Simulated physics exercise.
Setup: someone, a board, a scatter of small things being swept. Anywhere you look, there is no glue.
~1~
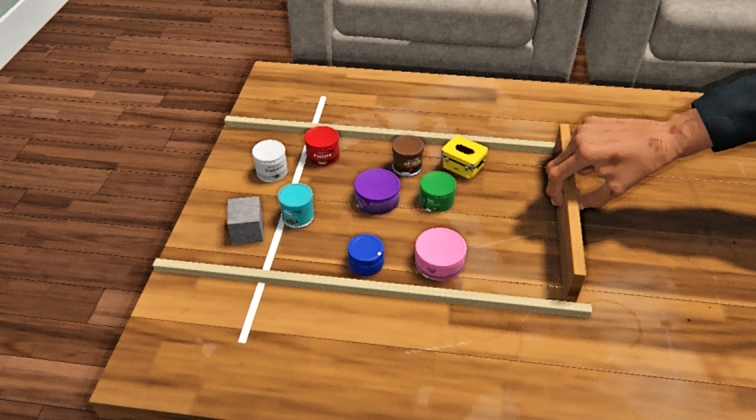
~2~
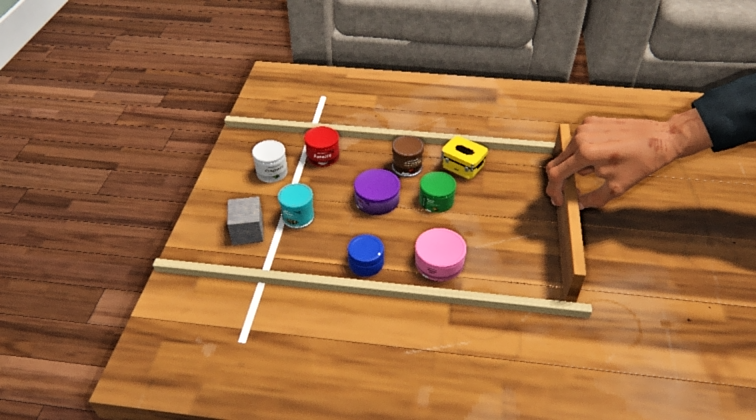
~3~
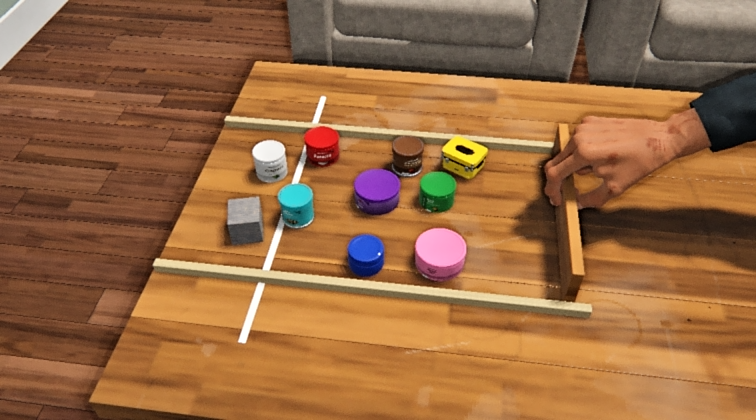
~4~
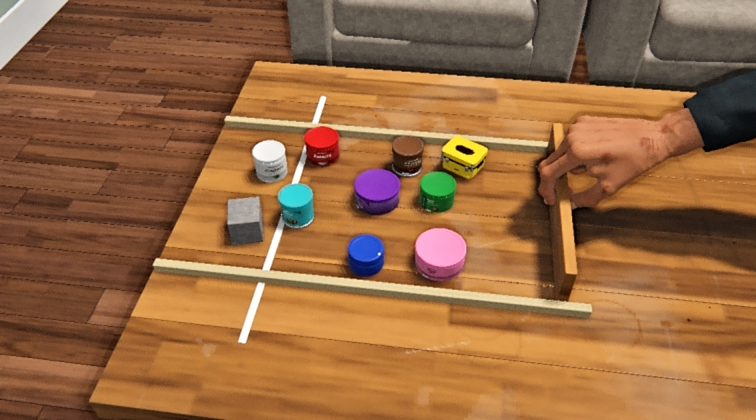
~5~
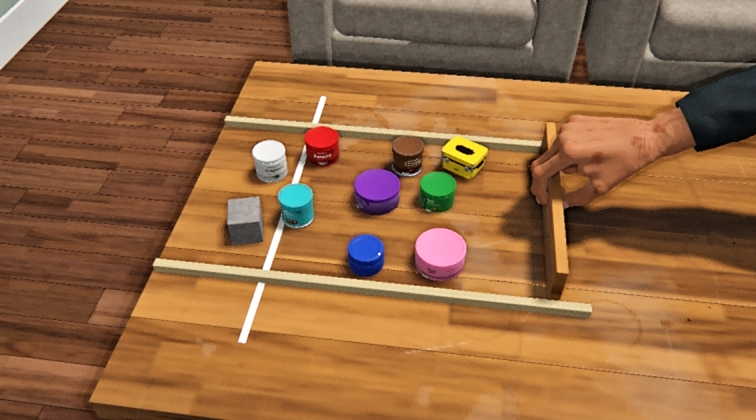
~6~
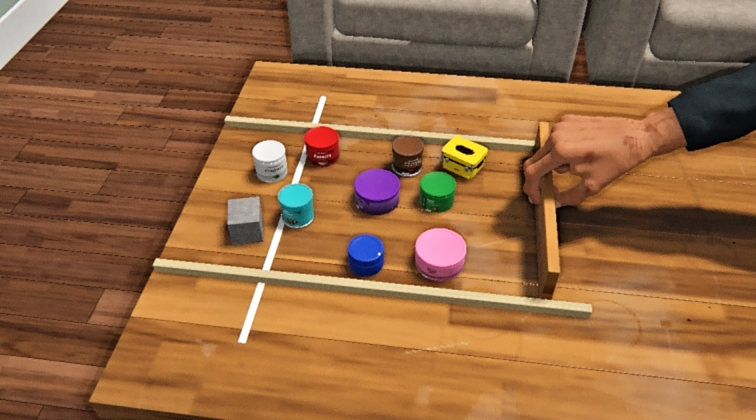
A hand slid an upright wooden board slightly left between two pale strips on a wooden table, while the colourful little tubs and grey block ahead of it stayed where they were.
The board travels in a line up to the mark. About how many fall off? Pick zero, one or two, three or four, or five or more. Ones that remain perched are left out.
Zero fall off.
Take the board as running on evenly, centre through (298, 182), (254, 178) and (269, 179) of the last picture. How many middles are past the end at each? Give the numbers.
In order of the places given, that's 0, 1 and 1.
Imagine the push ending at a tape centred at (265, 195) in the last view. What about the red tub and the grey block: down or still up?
Red tub: Over the edge. Grey block: Still there.
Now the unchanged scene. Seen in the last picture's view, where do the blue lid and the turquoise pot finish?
Listed in order, first is (212, 249) and the other is (268, 202).
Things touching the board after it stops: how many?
Contact count: 4.
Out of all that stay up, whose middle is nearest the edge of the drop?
The foremost one is the red tub.
Soon after, none off yet; grey block at rest near (246, 221); white tub at rest near (270, 162); turquoise pot at rest near (297, 206).
At rest, the number that fall off is zero.
